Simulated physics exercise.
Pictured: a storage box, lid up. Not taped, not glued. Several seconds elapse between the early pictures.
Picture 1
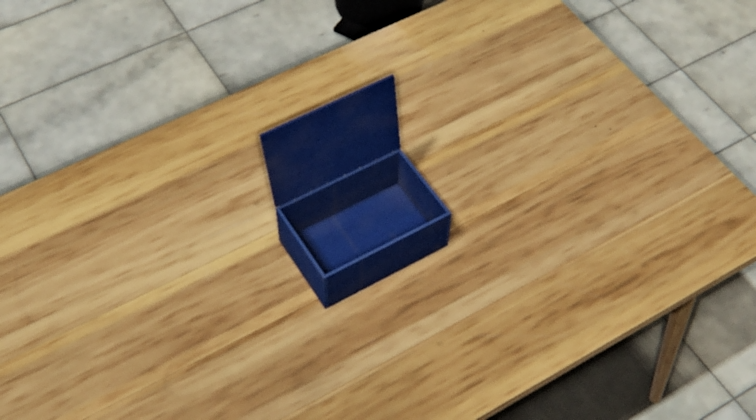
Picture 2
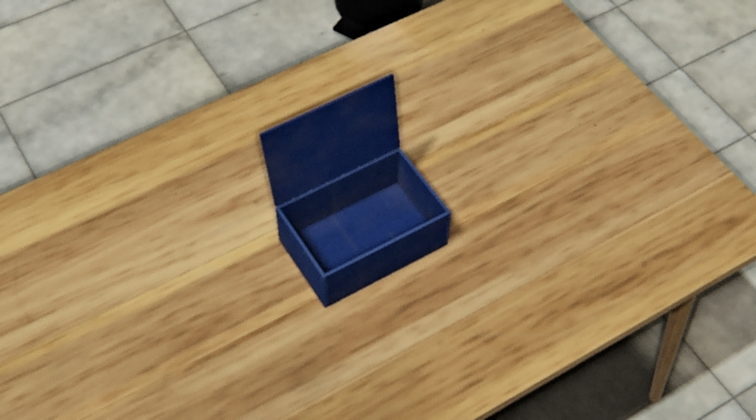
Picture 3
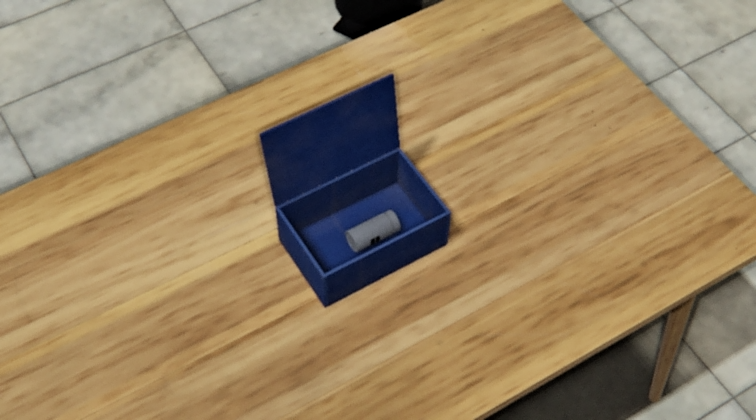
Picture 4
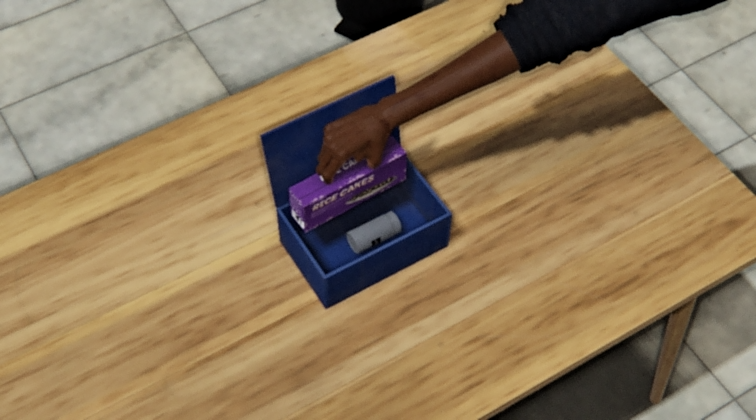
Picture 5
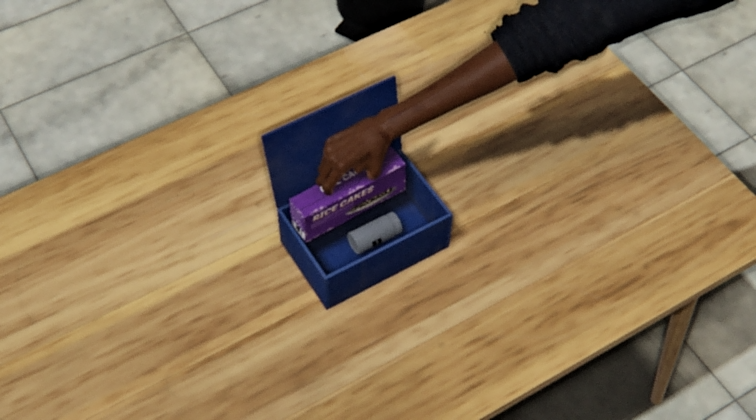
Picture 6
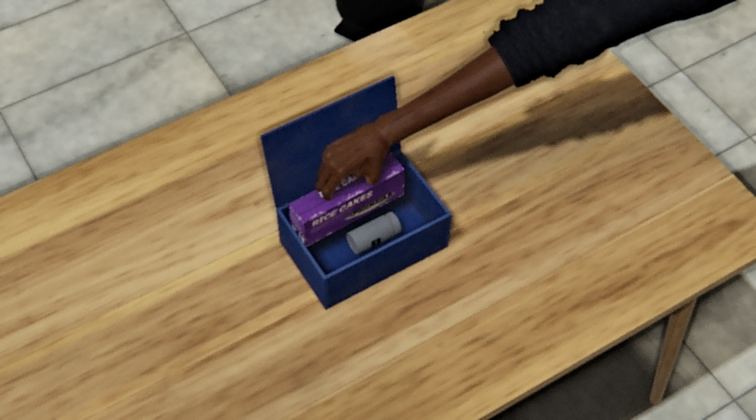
A hand lowers a purple carton into an open blue box beside a grey shaker.
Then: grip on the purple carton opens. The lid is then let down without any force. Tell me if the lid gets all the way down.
Watch - the lid drops into place nicely.
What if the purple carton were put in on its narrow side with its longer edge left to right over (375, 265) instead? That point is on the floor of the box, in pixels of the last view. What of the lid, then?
Then it closes.
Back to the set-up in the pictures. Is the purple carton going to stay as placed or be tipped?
After all that, it keeps its set angle.
Then, 1.20 s later than the last frame, lid starting down; purple carton moved a little near (348, 214).
Then, 1.70 s later than the last frame, lid 45° above the rim; purple carton moved a little near (348, 214).
Then, 1.90 s later than the last frame, lid 13° above the rim; purple carton moved a little near (348, 214).
When it is over, lid shut; moved from the start, purple carton; grey shaker as before. End places, in pixels of the last picture, purple carton near (348, 214).
